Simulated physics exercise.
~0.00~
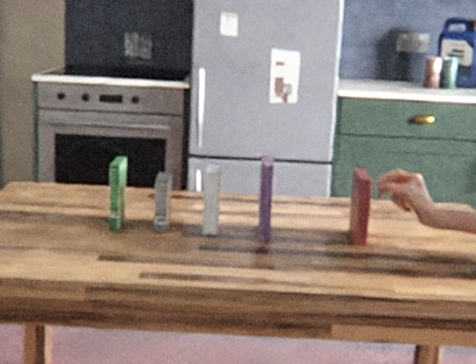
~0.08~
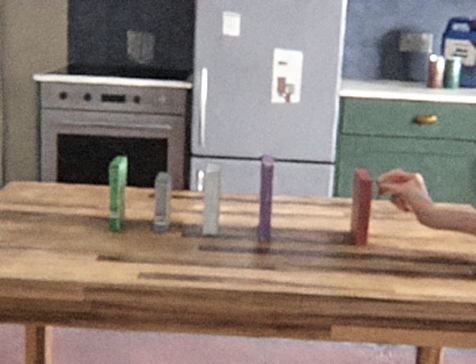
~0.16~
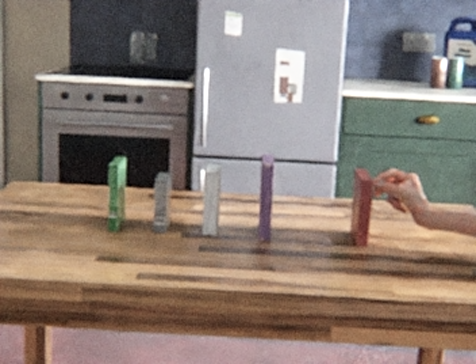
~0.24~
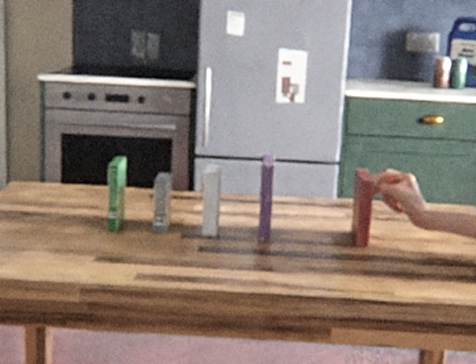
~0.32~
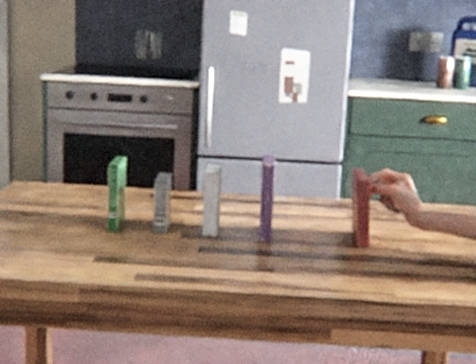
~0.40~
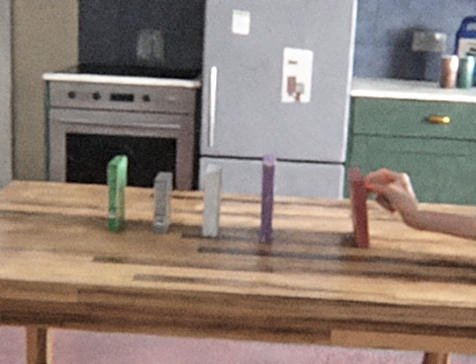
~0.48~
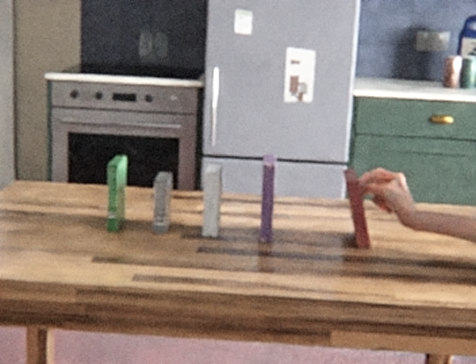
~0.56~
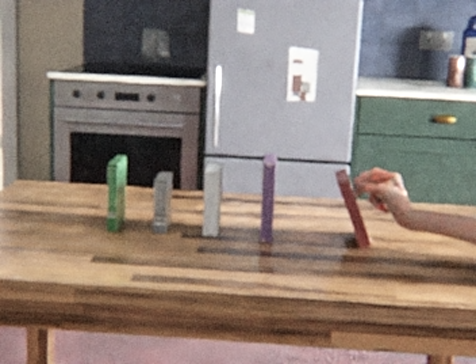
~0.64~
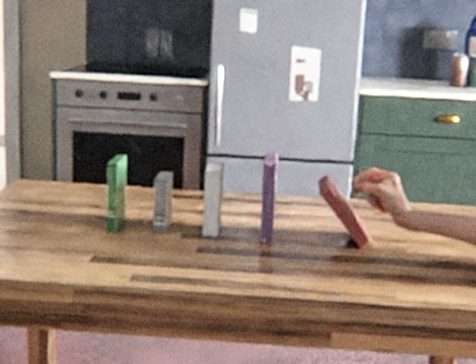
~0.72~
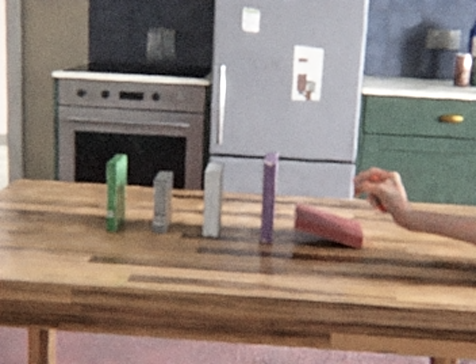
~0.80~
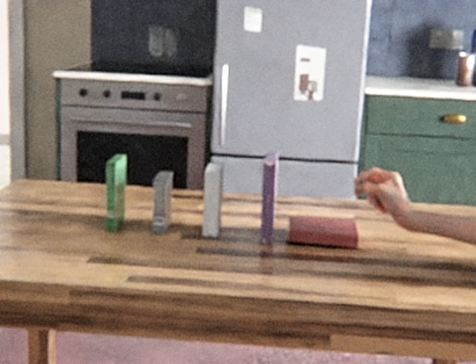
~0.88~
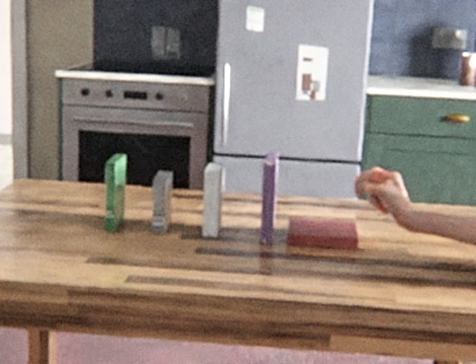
The video shows a hand tipping the red board at the right end of a spaced row of upright pieces on a wooden table; it falls left and lands flat just short of the purple board, leaving the purple, white, grey and green pieces standing.
